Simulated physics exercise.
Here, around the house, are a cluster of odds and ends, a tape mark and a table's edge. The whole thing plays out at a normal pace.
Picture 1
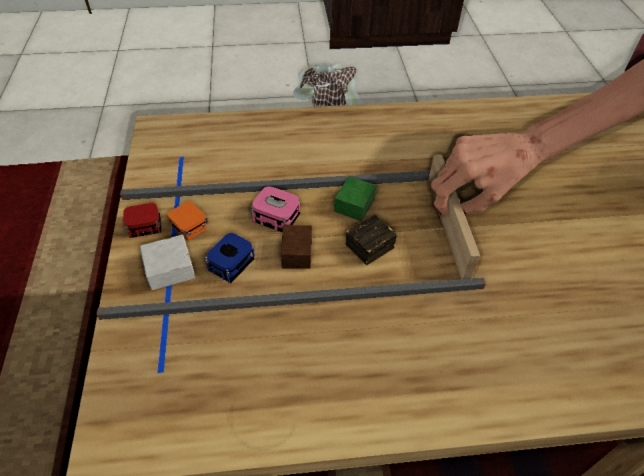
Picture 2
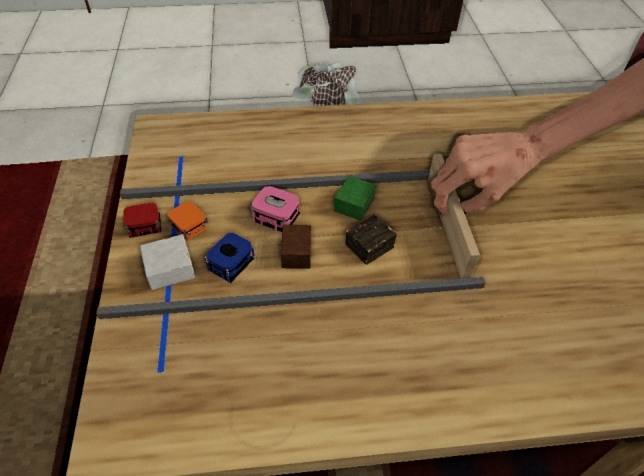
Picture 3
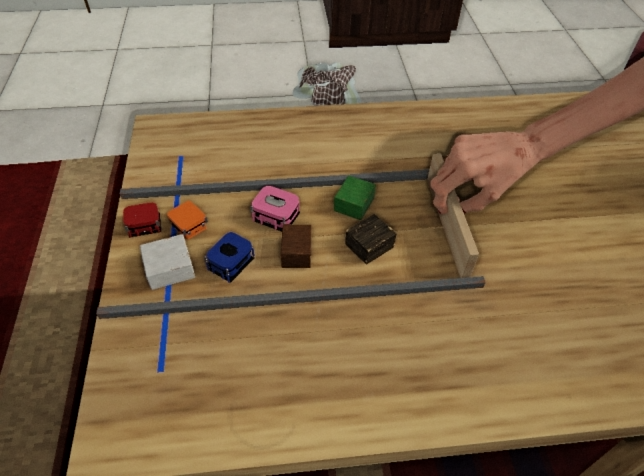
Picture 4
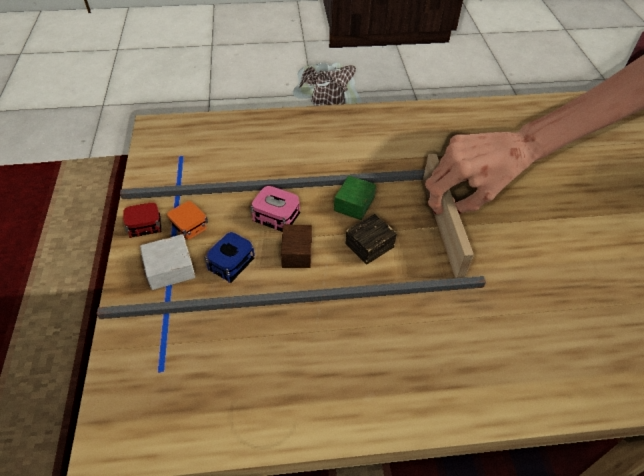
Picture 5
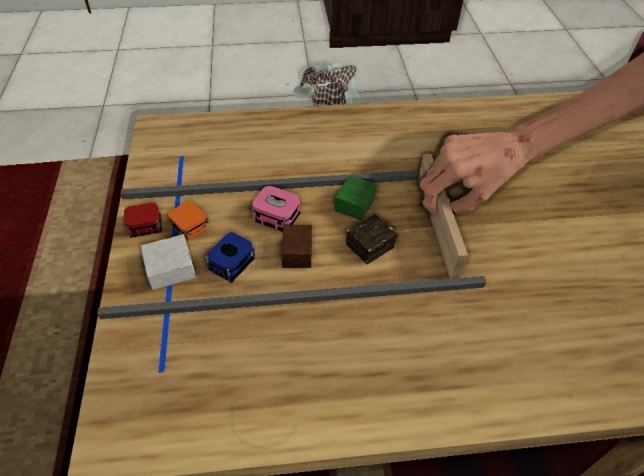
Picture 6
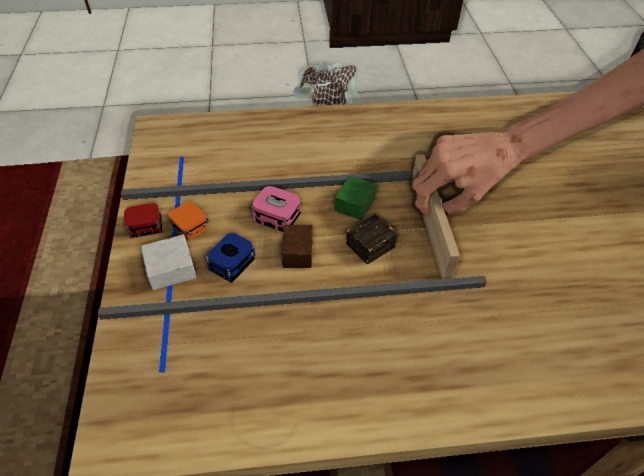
To begin with, a hand holds a wooden board upright at the right end of two gray rails on a table, with colorful small cases and blocks lying between them. The hand then slides the board slightly left, while the cases and blocks stay still.
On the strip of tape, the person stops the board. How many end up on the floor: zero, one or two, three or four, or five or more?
From what I see, the table loses three or four of them.
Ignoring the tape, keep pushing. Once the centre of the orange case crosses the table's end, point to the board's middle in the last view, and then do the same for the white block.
First near (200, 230), second near (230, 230).
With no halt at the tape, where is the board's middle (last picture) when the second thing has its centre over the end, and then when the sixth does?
I'd put the first at about (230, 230) and the next at about (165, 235).
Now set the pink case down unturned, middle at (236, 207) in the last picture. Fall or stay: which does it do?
In that case it hangs on.
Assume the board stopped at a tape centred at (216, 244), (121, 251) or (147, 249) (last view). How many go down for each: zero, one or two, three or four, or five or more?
One after another: One or two, 5 or more, at least five.
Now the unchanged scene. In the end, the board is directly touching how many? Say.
The number is 2.
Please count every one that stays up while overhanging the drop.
2, I think.
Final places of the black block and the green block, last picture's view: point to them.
Black block at about (152, 248), green block at about (159, 216).
Early on, none off yet; red case at rest near (144, 221); white block at rest near (169, 262); orange case at rest near (189, 221).
A while later, none off yet; red case at rest near (144, 221); white block moving near (160, 265); orange case moving near (184, 221).
Further along, one off so far; red case on its side near (101, 245); white block leaning well over near (85, 284); orange case travelled well along near (127, 216).
Finally, the number that fall off is three or four; lost, blue case, orange case, white block and red case.
